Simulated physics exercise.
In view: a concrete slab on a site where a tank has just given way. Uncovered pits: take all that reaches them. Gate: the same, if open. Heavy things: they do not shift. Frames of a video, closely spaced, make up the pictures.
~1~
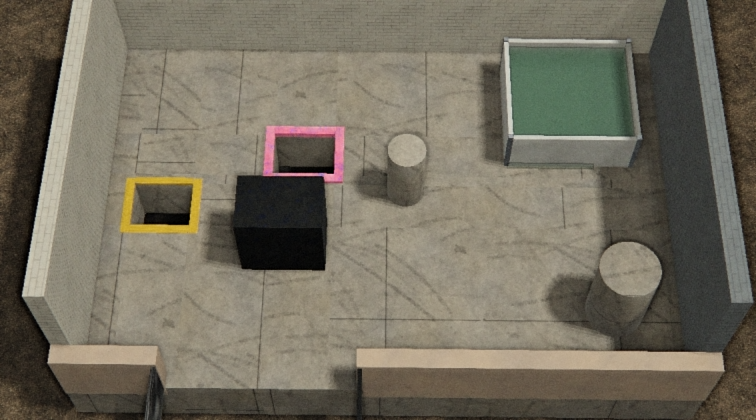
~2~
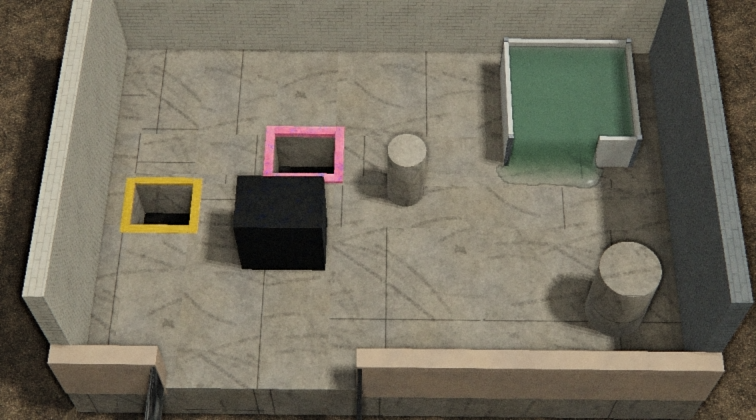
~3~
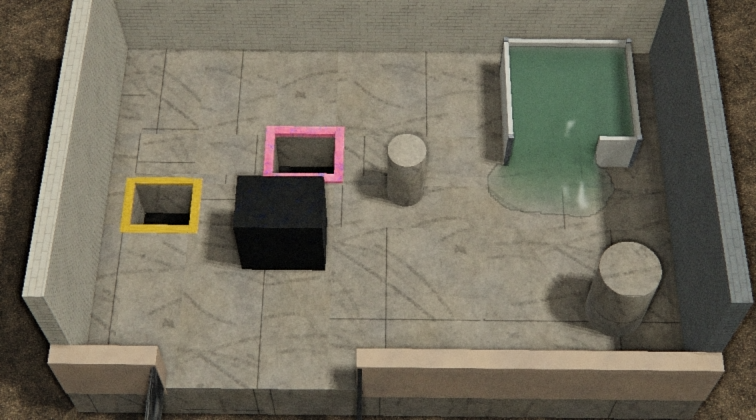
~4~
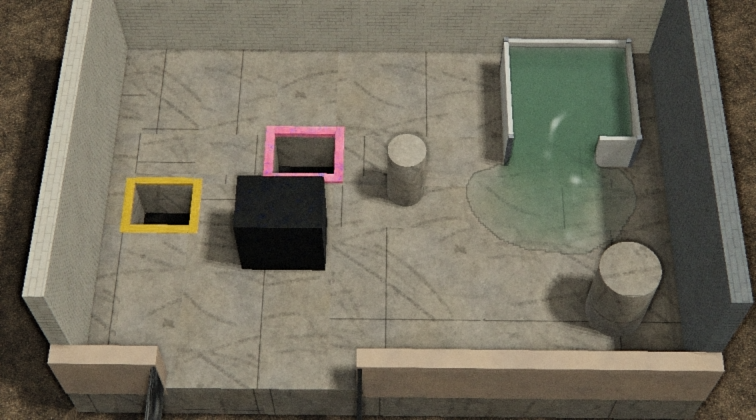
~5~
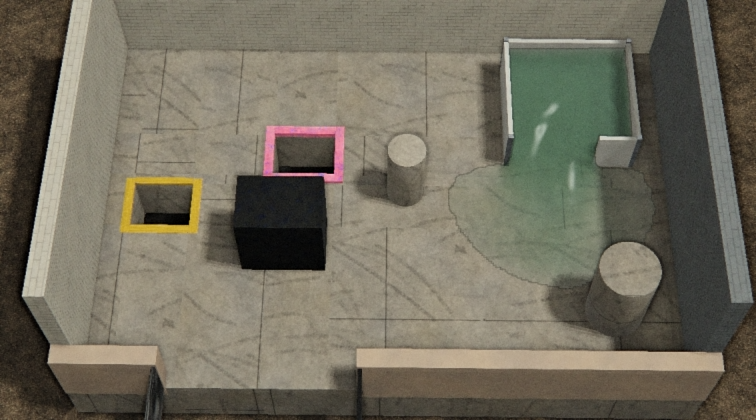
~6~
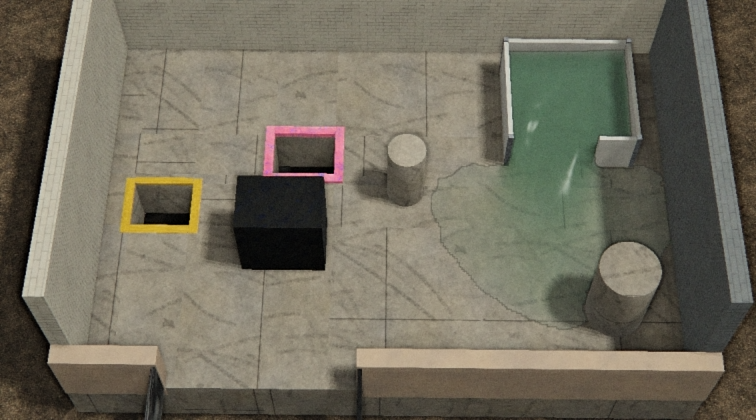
Green water pours from a gap that opens in the front of a pale-walled tank at the upper right, spreading over the slab as a thin, widening sheet toward the viewer and to the left, reaching round the right-hand column. The walled concrete slab is seen from high above by a still camera. A black block, yellow-rimmed and pink-rimmed pits at left, and two grey columns stay put.
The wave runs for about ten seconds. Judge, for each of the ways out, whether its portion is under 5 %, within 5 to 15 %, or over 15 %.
My judgement: The gate's portion is over 15 %; the pink pit's portion is under 5 %; the yellow pit's portion is within 5 to 15 %.
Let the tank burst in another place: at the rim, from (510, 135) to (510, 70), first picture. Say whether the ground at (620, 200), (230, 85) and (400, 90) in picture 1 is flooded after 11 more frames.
Result, in sequence: Untouched by the flood; inundated; inundated.
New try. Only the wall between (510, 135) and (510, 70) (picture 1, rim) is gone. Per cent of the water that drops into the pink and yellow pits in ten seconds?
The pink pit takes 20 per cent and the yellow pit 25 per cent.
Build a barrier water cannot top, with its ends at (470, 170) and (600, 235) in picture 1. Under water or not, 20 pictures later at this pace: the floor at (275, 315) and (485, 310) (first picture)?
In the listed order, the first spot is spared and the second is swamped.
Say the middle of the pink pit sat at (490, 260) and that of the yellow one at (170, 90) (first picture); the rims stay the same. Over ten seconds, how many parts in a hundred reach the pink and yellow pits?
The pink pit takes around 25 percent, while the yellow pit takes around 0 percent.
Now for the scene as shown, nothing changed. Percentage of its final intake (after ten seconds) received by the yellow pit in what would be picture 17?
Share at that point: Close to 0 in a hundred.
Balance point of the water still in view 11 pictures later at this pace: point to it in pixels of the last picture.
About (540, 234).
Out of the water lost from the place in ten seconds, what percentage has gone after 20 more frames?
Roughly 15 percent.
A moment on, water covers 25 % of the floor; the gate 0 %, the pink pit 0 %, the yellow pit 0 %.
Next, water covers 35 % of the floor; the gate 0 %, the pink pit 0 %, the yellow pit 0 %.
Then, water covers 50 % of the floor; the gate 4 %, the pink pit 0 %, the yellow pit 0 %.
Later, water covers 60 % of the floor; the gate 8 %, the pink pit 0 %, the yellow pit 1 %.
In the end, water covers 75 % of the floor; the gate 18 %, the pink pit 0 %, the yellow pit 9 %.
